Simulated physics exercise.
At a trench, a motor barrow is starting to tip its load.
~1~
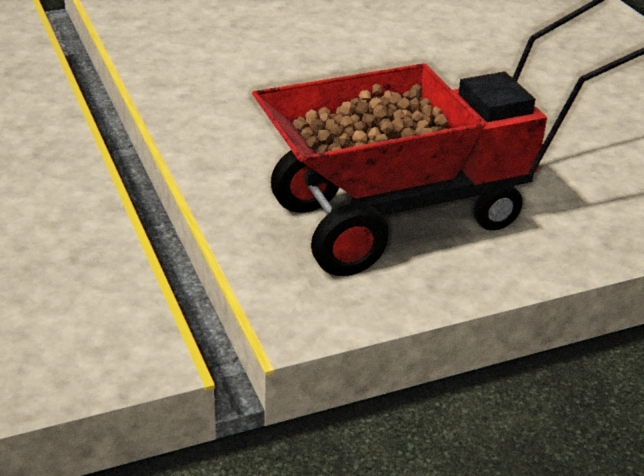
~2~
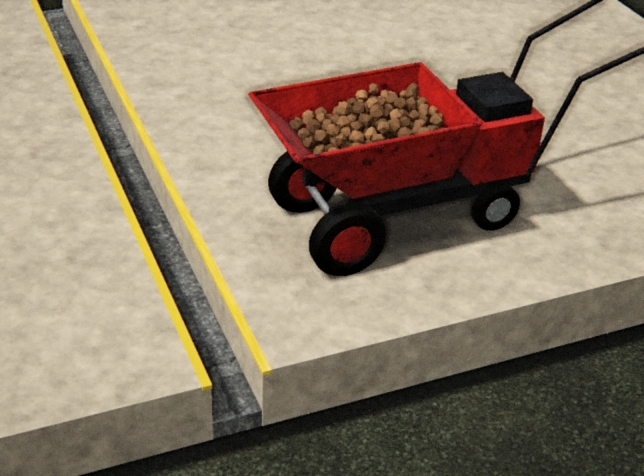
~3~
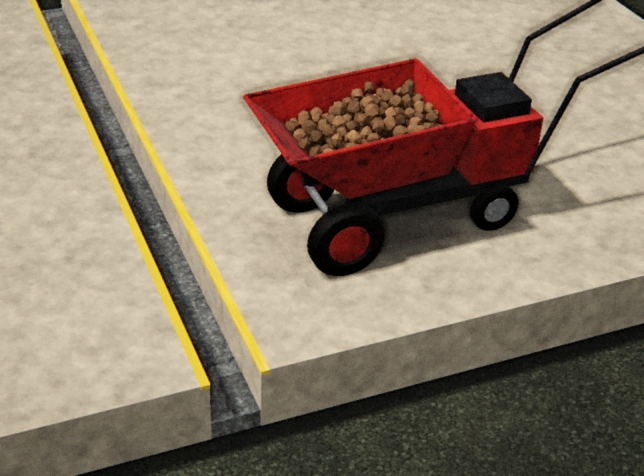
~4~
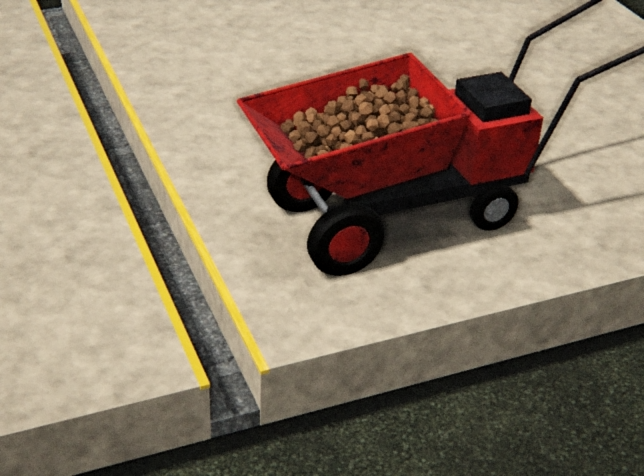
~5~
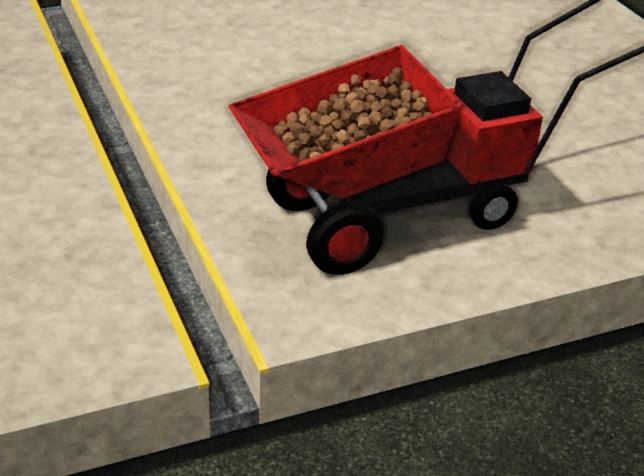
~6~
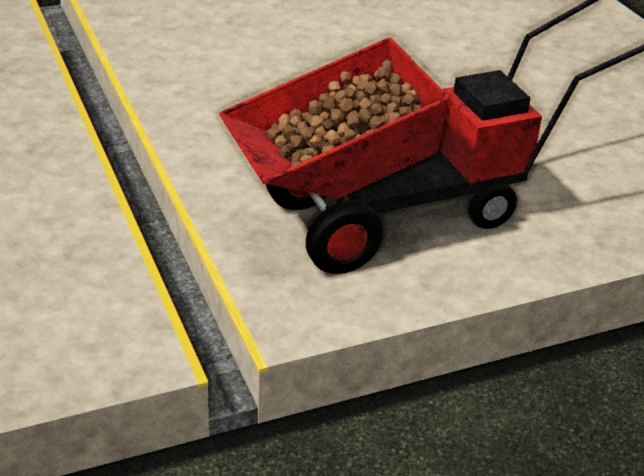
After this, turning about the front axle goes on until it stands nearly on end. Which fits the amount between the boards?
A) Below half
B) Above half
The answer is B.
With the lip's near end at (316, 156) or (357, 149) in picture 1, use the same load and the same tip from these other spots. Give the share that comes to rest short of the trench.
In turn, around 0 per cent and 30 per cent.
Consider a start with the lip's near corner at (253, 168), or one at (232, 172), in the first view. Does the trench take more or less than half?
Result A - a minority; result B - a minority.
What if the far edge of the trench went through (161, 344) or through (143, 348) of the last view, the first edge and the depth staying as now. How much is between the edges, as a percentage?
80 % then 80 %, roughly.
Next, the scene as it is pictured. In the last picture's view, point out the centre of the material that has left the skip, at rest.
Once it all stops, the middle lies near (176, 286).
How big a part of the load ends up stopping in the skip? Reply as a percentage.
Some 20 in a hundred.
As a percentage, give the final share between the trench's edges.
I'd estimate near 65 per cent.
Shortly afterwards, skip tipped steeply; the whole lot in the skip.
Next, skip tipped right over; near two thirds in the skip; near a quarter in or heaped over the trench; only a few beyond it; only a few falling.
Some moments later, skip tipped right over; near a quarter in the skip; only a few short of the trench; near two thirds in or heaped over the trench; a little beyond it.
In the end, skip tipped right over; near a quarter in the skip; only a few short of the trench; near two thirds in or heaped over the trench; a little beyond it.
